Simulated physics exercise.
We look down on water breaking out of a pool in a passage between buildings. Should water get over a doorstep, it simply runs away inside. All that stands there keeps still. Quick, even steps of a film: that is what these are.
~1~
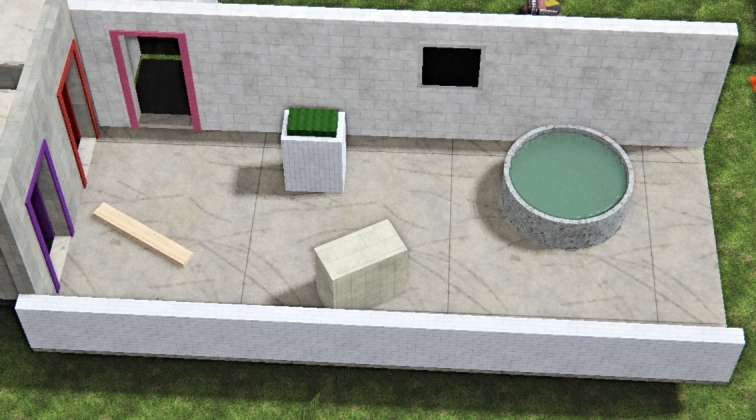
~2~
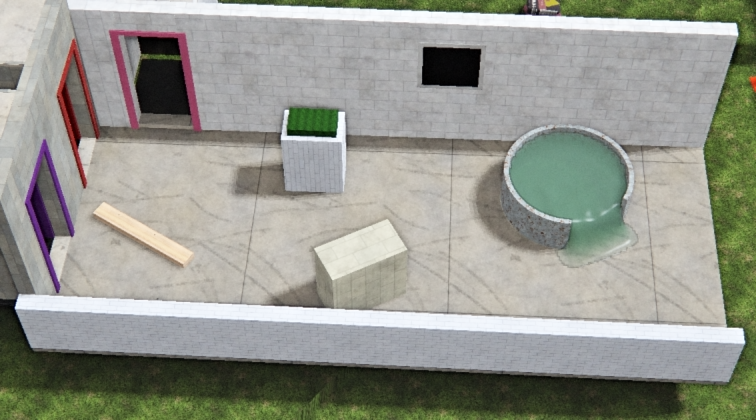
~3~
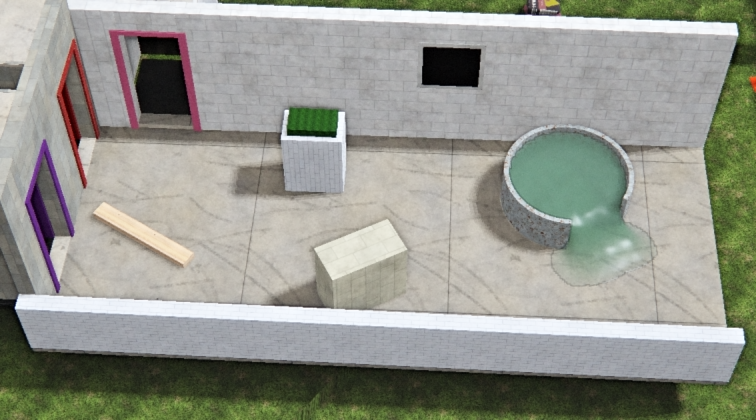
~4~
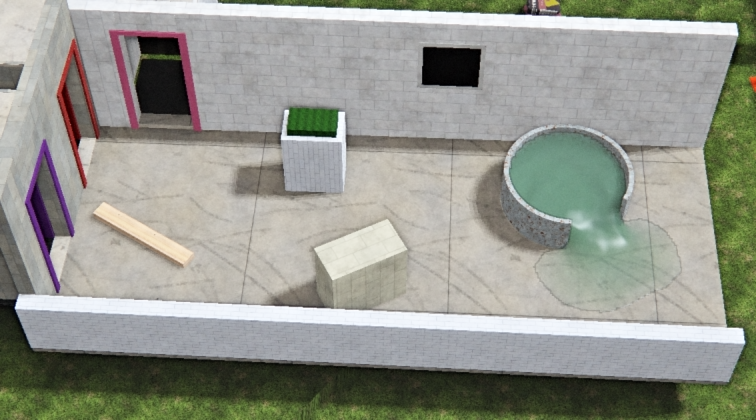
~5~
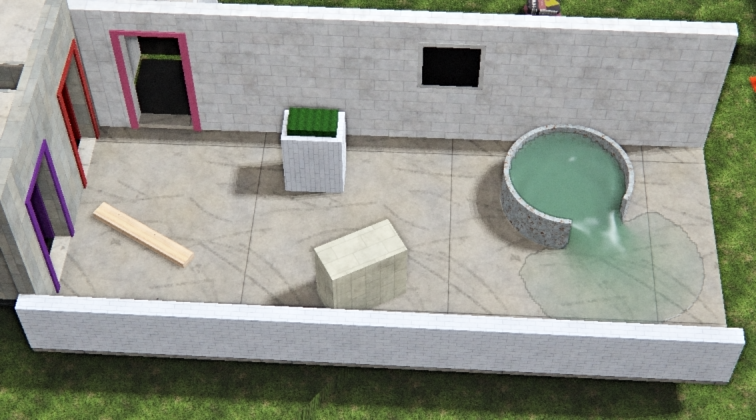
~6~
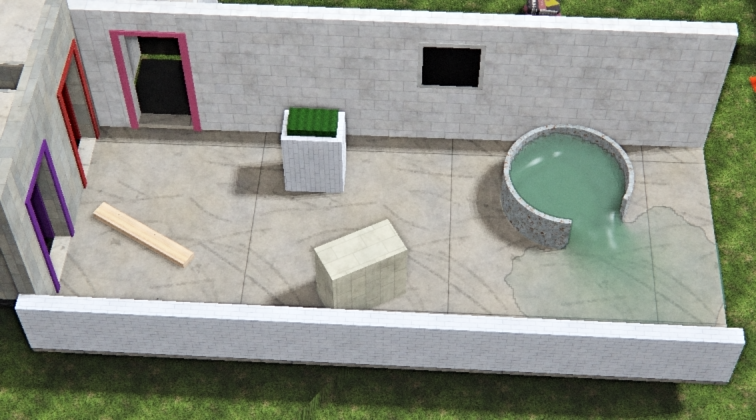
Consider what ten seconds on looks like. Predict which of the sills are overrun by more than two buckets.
As I see it, red door: Does not overshoot; pink door: Does not overshoot; purple door: Does not overshoot.
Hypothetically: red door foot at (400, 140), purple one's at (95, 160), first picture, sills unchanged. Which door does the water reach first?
The red one, I'd say.
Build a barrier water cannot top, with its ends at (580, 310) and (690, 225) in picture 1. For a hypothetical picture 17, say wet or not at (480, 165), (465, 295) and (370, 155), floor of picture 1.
Lab note - spot 1 parched, spot 2 inundated, spot 3 parched.
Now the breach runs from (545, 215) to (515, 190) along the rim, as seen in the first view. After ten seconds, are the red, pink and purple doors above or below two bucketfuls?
Red door: Above, pink door: Below, purple door: Above.
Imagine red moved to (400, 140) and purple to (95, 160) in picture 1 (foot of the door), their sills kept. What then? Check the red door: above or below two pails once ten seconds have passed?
Well, the red door comes in low.
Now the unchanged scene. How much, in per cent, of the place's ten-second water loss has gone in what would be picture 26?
My reading is about 55 per cent.
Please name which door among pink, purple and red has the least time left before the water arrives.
From the pictures, my answer is the one in purple.
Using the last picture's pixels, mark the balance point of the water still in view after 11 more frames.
Close to (583, 248), I reckon.
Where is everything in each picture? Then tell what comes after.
The pool at (568, 176) is whole and still, in the first picture.
The front is at (567, 261), out from the gap at (598, 232), in the second picture.
The front is at (652, 252), out from the gap at (597, 234), in the third picture.
The front is at (674, 269), out from the gap at (597, 235), in the fourth picture.
The front is at (686, 303), out from the gap at (597, 235), in the fifth picture.
Water pours out at (597, 234) and has run to a hidden place, in the sixth picture.
A moment on, water covers 15 % of the floor; the red door not reached, the pink door not reached, the purple door not reached.
Next, water covers 20 % of the floor; the red door not reached, the pink door not reached, the purple door not reached.
Then, water covers 25 % of the floor; the red door not reached, the pink door not reached, the purple door not reached.
Later, water covers 40 % of the floor; the red door not reached, the pink door not reached, the purple door not reached.
In the end, water covers 45 % of the floor; the red door not reached, the pink door not reached, the purple door wet at the sill, nothing in.
